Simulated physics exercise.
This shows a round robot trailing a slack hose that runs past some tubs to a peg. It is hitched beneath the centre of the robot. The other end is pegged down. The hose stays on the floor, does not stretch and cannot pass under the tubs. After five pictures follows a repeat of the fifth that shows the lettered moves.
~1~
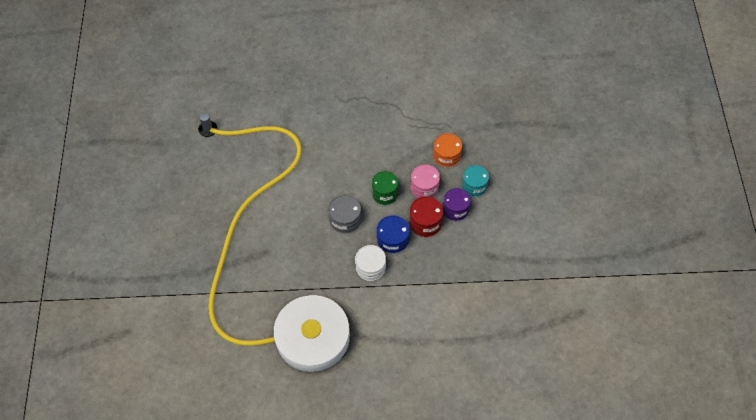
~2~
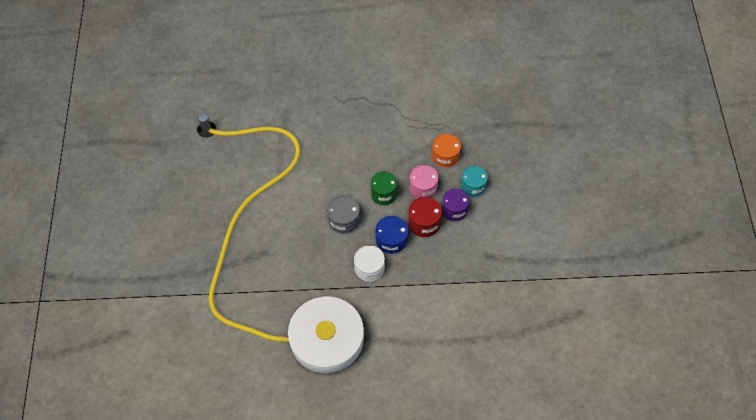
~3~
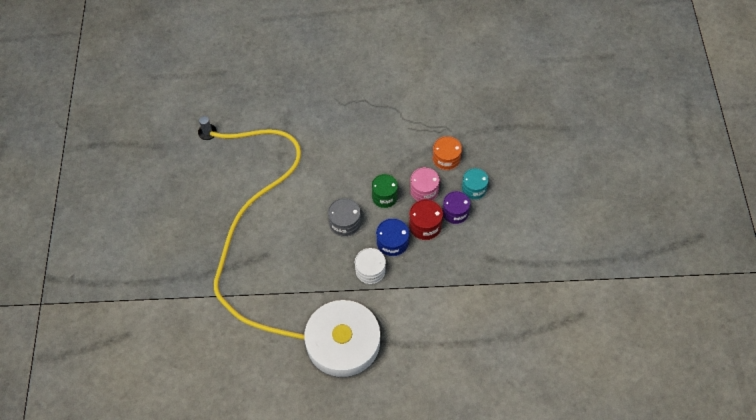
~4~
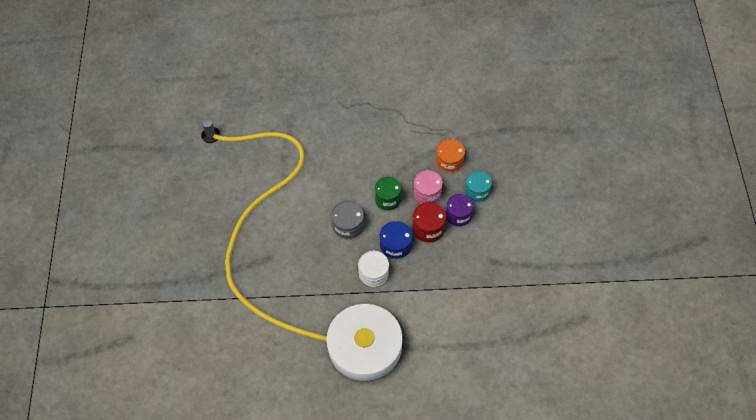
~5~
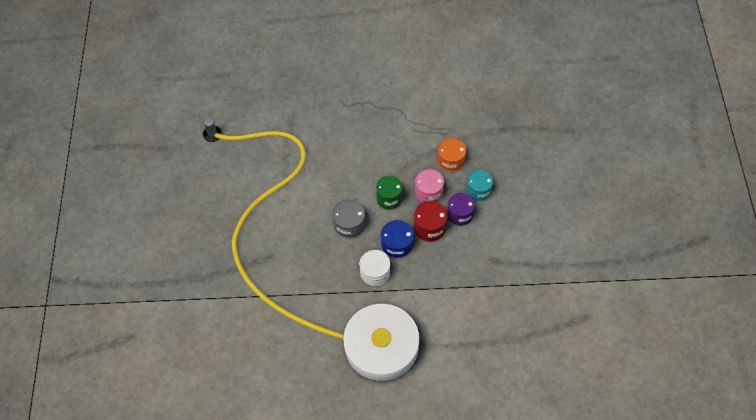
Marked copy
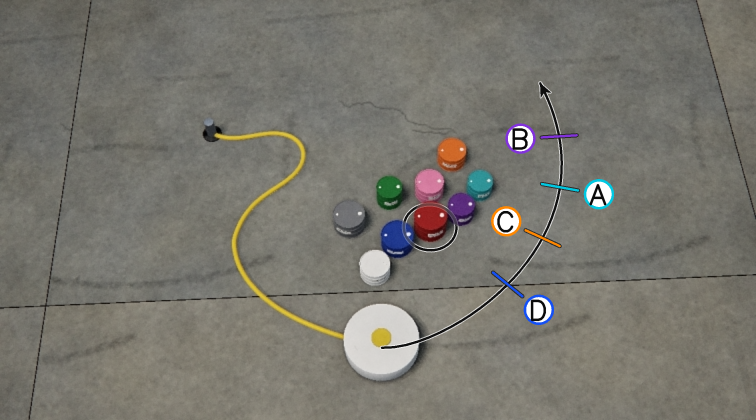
A round white robot with a yellow button-like centre slides steadily to the right across a grey, scuffed concrete floor seen from high above. A yellow cord curves from a small dark peg at upper left down to it, while white, blue, red, grey, green, pink, purple, turquoise and orange tubs cluster right of centre. The cord's lower bend draws rightward and straightens, the tubs stay put, and the camera wavers slightly.
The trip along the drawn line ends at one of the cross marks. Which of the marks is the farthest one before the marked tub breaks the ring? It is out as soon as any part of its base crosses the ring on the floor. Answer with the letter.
It should halt at A.
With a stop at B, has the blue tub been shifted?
By then, yes.
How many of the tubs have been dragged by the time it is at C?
By then, none.
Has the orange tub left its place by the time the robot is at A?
By then, no.
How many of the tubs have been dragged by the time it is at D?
The count is none.
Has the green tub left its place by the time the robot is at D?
No.
On the marked copy, A at (560, 187); B at (559, 136); C at (543, 238); D at (508, 284); the ring at (430, 227); the route from (382, 348) via (544, 236) to (540, 83).
Following A. Soon after the start, robot (474, 308); red tub (430, 222).
Later, robot (536, 245); red tub (430, 222).
In the end, robot (562, 181); red tub (431, 221); blue tub (401, 234); white tub (371, 239); the red tub is still in its ring.
As for the rest, B drags the ringed tub to (436, 201); C is safe but short; D is safe but short.
